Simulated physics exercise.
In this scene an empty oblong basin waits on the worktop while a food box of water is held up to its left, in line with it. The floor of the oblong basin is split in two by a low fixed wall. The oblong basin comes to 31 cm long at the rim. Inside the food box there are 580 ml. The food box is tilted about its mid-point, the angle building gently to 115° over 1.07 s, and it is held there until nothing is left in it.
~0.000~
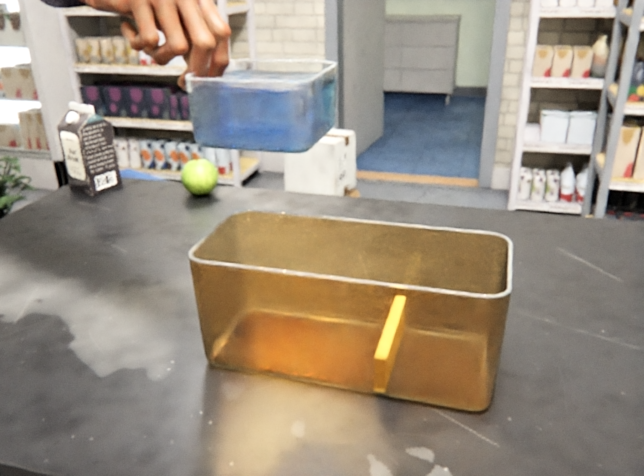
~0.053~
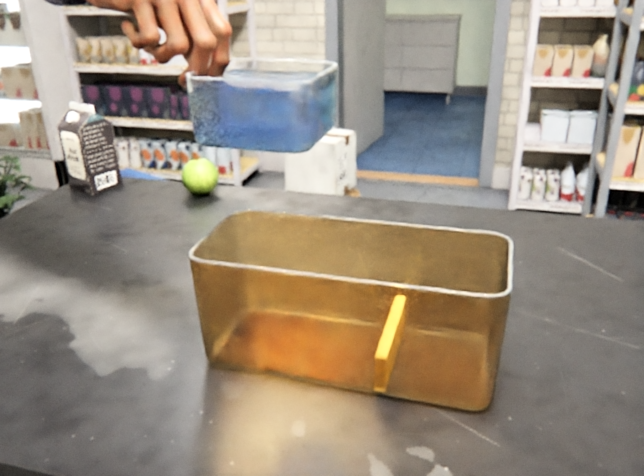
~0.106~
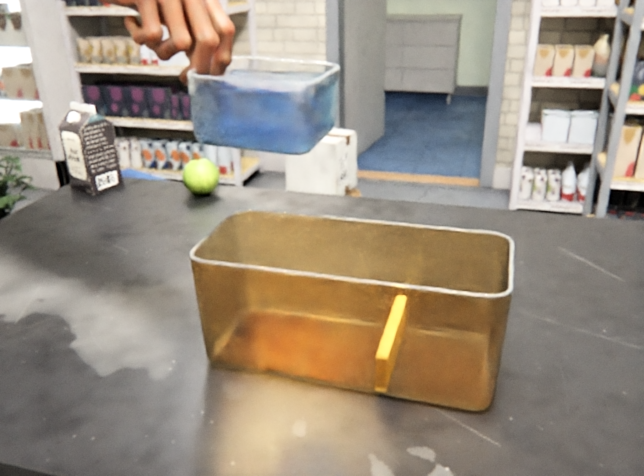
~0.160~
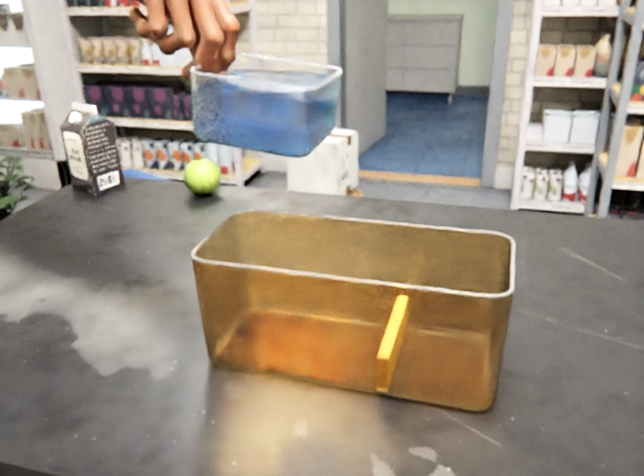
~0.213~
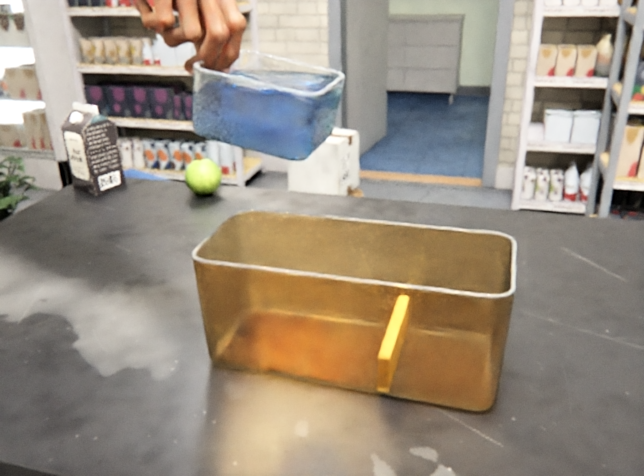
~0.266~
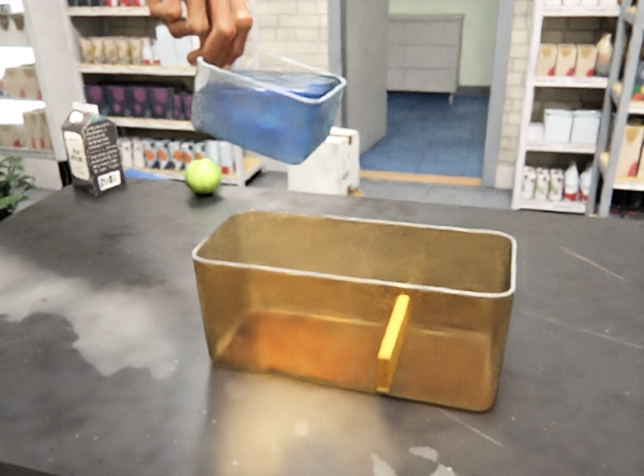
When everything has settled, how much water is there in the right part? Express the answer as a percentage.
58 out of 100.
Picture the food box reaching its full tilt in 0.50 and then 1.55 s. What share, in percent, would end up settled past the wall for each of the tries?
In order, 30 and 60 per cent.
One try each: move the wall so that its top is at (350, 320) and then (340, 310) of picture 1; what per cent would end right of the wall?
75 % and 85 %.
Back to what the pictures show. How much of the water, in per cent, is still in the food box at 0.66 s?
Still held: Roughly 32 % of the total.
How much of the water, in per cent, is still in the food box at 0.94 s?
4 per cent or thereabouts.
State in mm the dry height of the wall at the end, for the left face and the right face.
Left 32 mm, right 14 mm.
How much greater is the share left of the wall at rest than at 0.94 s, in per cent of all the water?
Around 10 in a hundred.
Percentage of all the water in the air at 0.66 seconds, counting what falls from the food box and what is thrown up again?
Close to 40 per cent, I'd say.
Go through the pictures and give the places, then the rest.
In the first picture, tilt 0°; pouring edge (324, 74); surface from (212, 78) to (324, 82); the oblong basin's rim runs from (212, 233) to (510, 266); the wall's top is at (392, 325).
In the second picture, tilt 1°; pouring edge (325, 74); surface from (213, 77) to (325, 82).
In the third picture, tilt 3°; pouring edge (327, 77); surface from (215, 77) to (326, 83).
In the fourth picture, tilt 6°; pouring edge (329, 81); surface from (217, 77) to (329, 83).
In the fifth picture, tilt 11°; pouring edge (332, 86); surface from (219, 78) to (332, 84).
In the sixth picture, tilt 17°; pouring edge (334, 93); surface from (219, 79) to (335, 86); 1 per cent is over the edge.
Then, 0.66 s in, the tilt is 78° and 33 per cent is still to pour, 5 is left of the wall and 22 right of it.
Then, 0.94 s in, the tilt is 111° and 4 per cent is still to pour, 30 is left of the wall and 59 right of it.
Then, 1.24 s in, the tilt is 115° and 0 per cent is still to pour, 40 is left of the wall and 58 right of it.
Then, 1.57 s in, the tilt is 115° and 0 per cent is still to pour, 40 is left of the wall and 58 right of it.
Finally, 40 per cent lies left of the wall, 58 right of it and 2 outside.
